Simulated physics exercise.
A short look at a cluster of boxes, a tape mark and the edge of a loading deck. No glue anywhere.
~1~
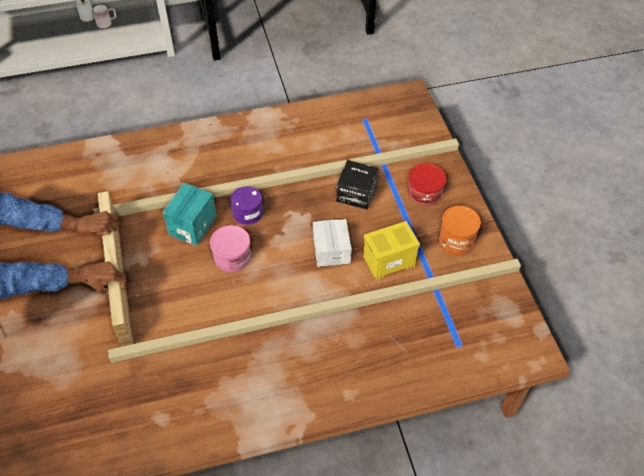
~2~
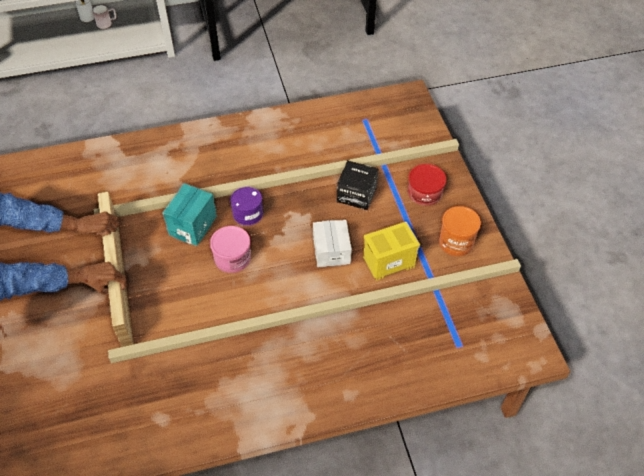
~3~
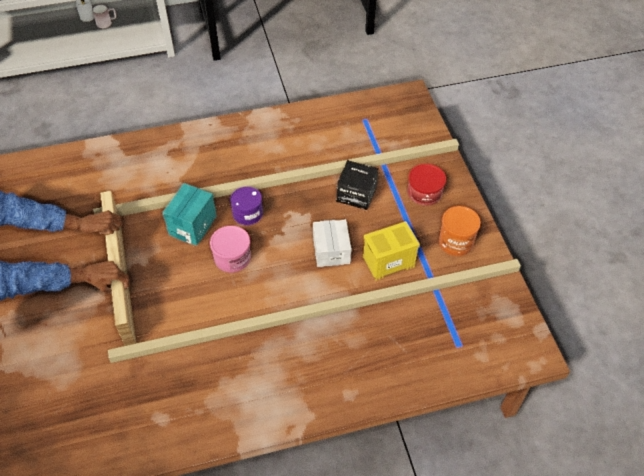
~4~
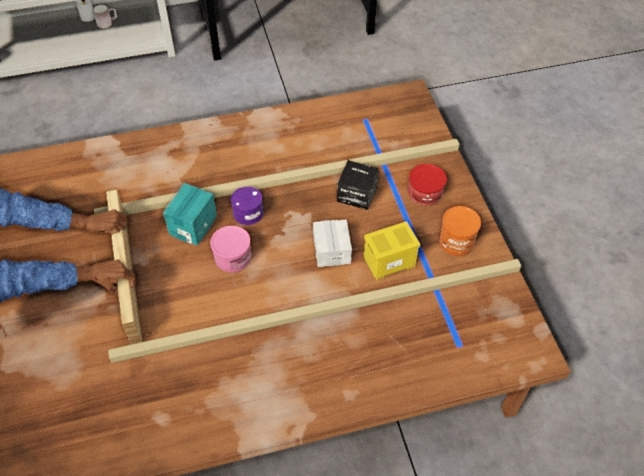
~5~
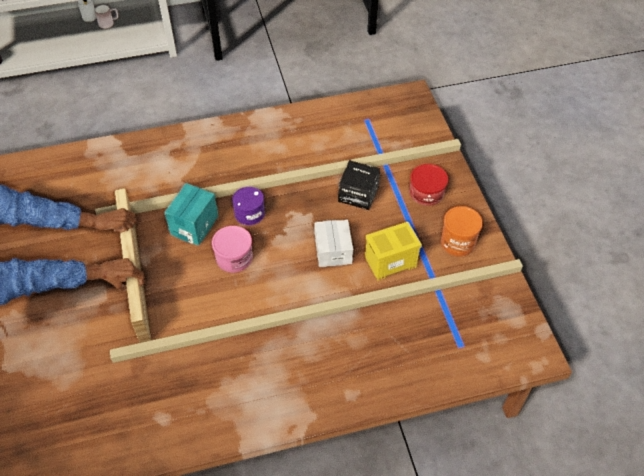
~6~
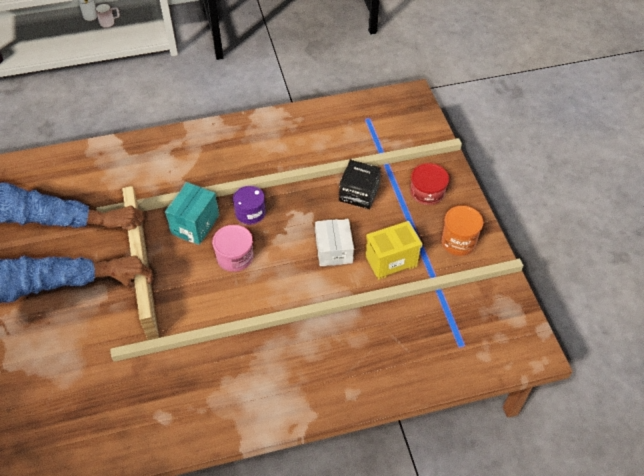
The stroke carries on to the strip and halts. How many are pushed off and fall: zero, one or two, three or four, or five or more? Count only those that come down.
In the end the number that fall off is one or two.
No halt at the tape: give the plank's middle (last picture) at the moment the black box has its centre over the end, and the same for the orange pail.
For the black box at (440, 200), for the orange pail at (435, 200).
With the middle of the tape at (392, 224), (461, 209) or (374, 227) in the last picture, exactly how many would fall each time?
The counts: 0, 4 and 0.
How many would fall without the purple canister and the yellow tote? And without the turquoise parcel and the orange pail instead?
It would be 0 and 0.
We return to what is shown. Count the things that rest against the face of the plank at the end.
That makes 4.
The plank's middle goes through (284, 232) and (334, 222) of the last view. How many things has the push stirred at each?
First 4, then 7.
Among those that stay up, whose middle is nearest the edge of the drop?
That is the black box.
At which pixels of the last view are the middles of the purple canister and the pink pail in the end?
The purple canister at (435, 159), the pink pail at (426, 205).
Soon after, none off yet; orange pail at rest near (461, 231); red pail at rest near (429, 184); yellow tote at rest near (393, 251).
Then, none off yet; orange pail at rest near (461, 231); red pail moved about its own width near (461, 183); yellow tote moved a little near (412, 261).
At rest, the number that fall off is one or two; fallen, red pail.
